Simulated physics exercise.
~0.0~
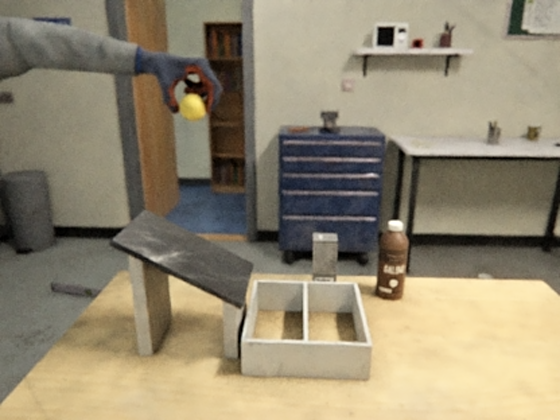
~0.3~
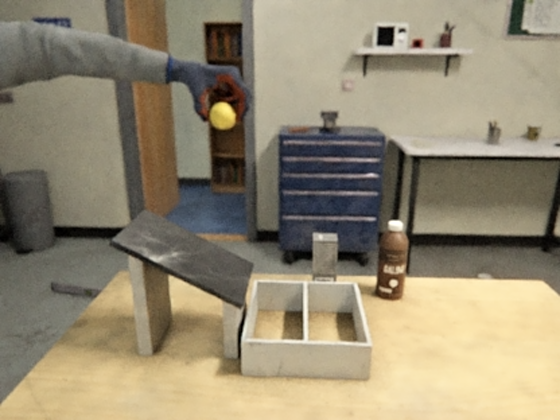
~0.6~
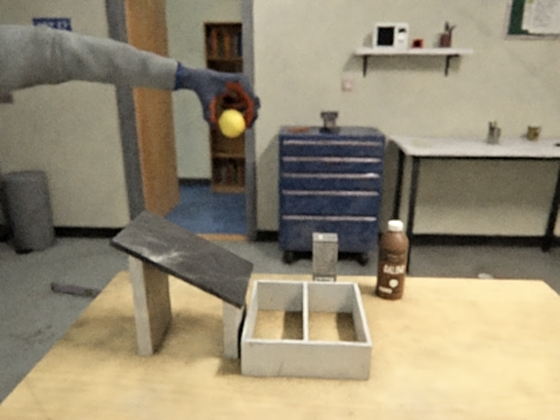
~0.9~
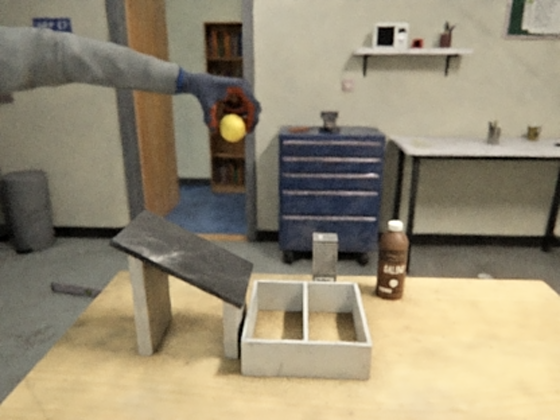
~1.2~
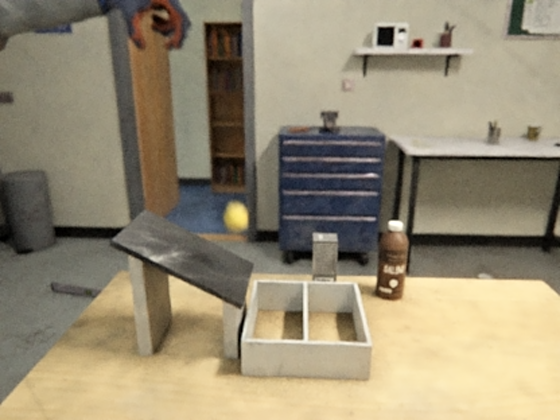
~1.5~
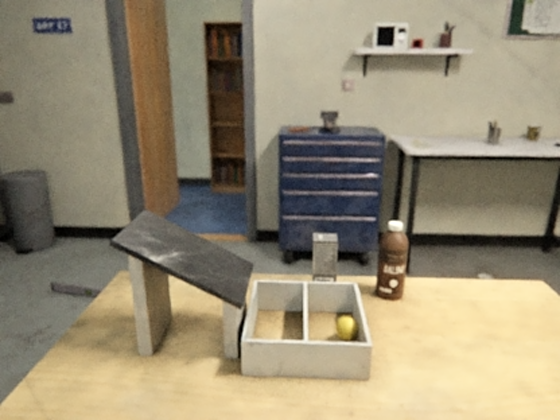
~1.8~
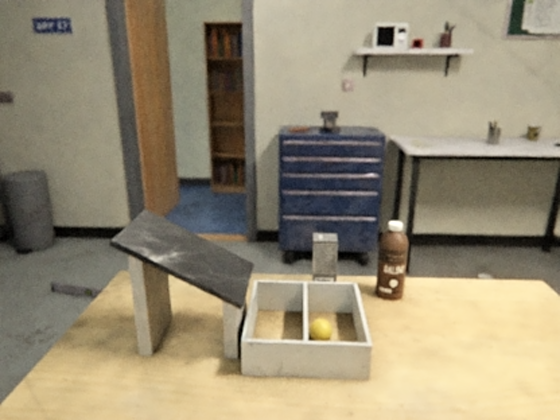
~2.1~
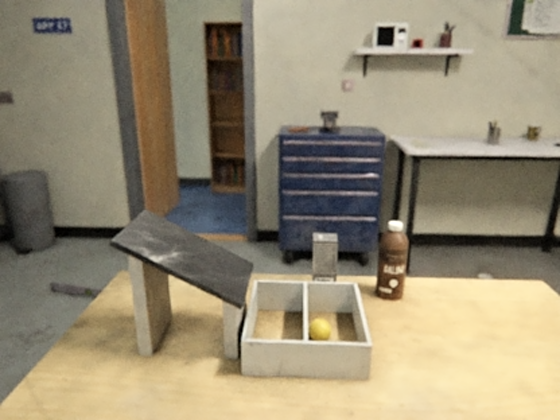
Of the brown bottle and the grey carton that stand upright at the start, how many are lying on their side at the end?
None of them are lying down. The brown bottle and the grey carton both still stand upright in their places at the end.
A yellow lemon hangs from a gloved hand at the upper left, above a wooden table seen from the front in a workshop-like room. Below it are a dark slanted board and, to its right, a pale tray with two bays, with a grey carton behind the tray and a brown bottle further right. The hand shifts right and slightly down, pauses, then lets go and draws back. The lemon drops toward the low end of the board and is next seen in the tray's farther bay. It moves left and settles there near the divider, while the carton and bottle stay upright.
